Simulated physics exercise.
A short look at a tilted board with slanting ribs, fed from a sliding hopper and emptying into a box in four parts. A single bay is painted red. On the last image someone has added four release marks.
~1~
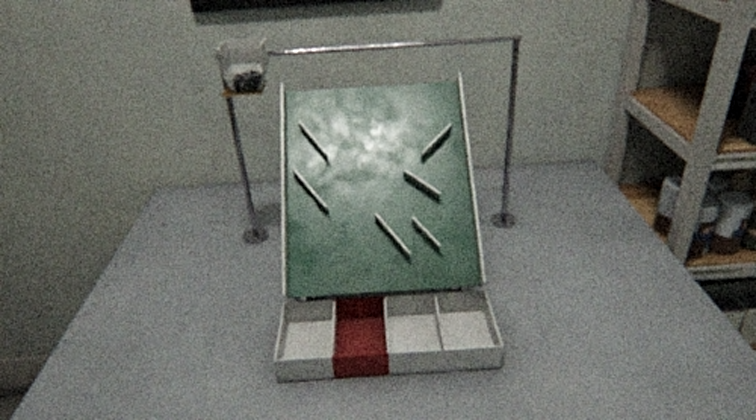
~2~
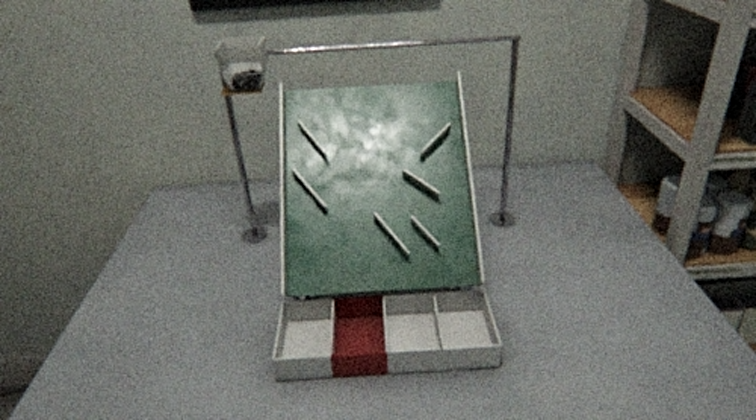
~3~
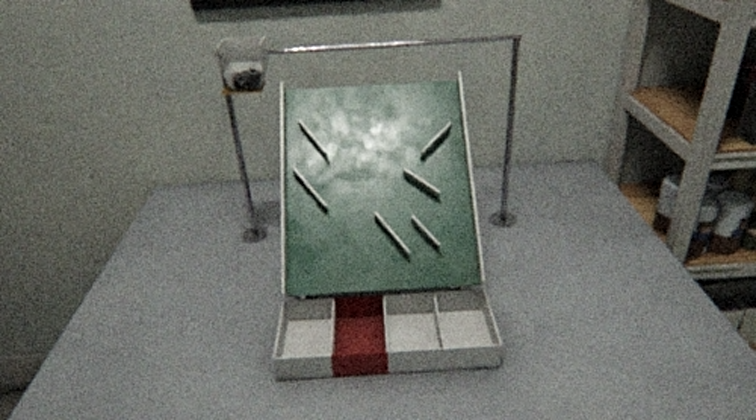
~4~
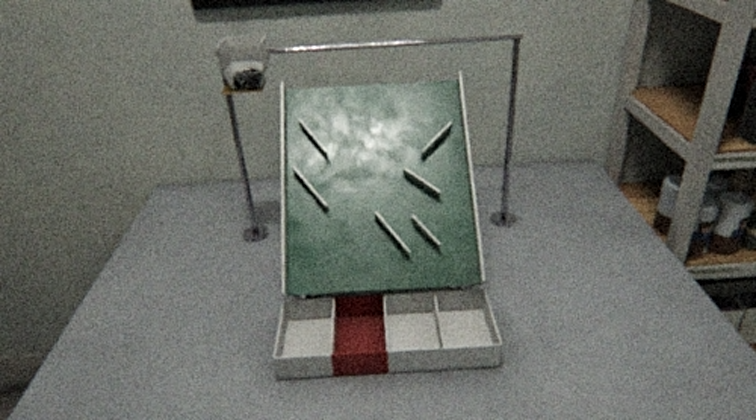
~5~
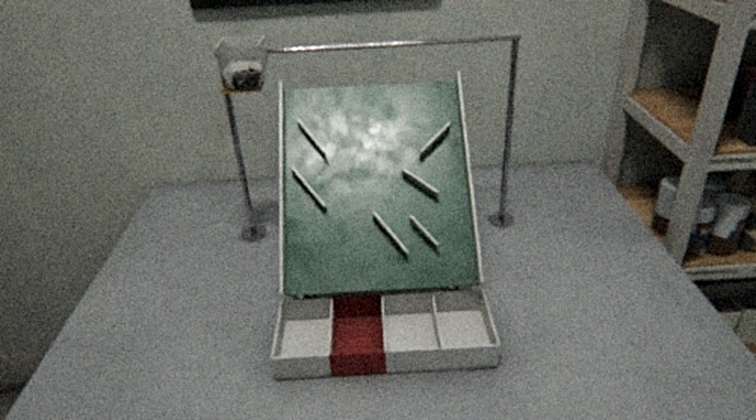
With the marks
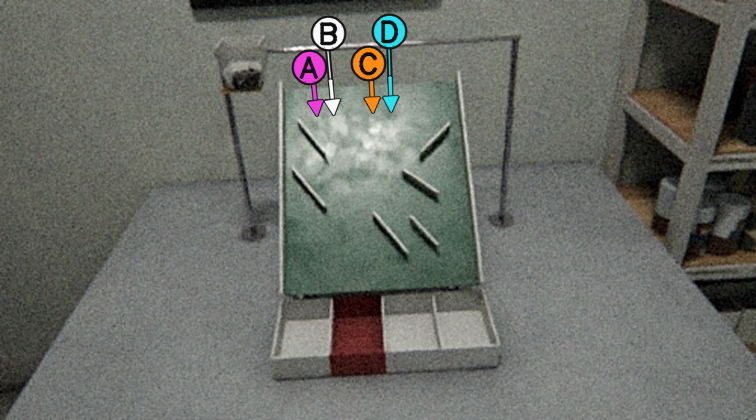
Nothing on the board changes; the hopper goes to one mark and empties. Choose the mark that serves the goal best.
The answer is mark B.
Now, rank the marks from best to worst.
Best to worst: B, A, C, D.
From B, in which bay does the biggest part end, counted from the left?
The second.
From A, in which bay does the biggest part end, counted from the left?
The second from the left.
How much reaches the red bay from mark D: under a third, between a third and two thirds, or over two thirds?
It is under a third.
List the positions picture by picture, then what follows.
In the first picture, hopper at (249, 85), black beans, door shut.
In the second picture, ribs (298, 120) to (326, 153), (421, 152) to (450, 123).
In the third picture, ribs (292, 166) to (326, 206), (404, 169) to (440, 192).
In the fourth picture, ribs (376, 212) to (409, 252), (413, 216) to (440, 244).
In the fifth picture, red bay at (358, 362), number 2 of 4 from the left.
On the marked copy, mark A meets the board at (316, 110); mark B meets the board at (333, 109); mark C meets the board at (372, 107); mark D meets the board at (391, 106).
With A, about two thirds in the red bay, about a quarter in other bays, a stray few outside the box.
With B, most in the red bay, a small part in other bays.
With C, about a third in the red bay, about two thirds in other bays.
With D, about a quarter in the red bay, most in other bays.
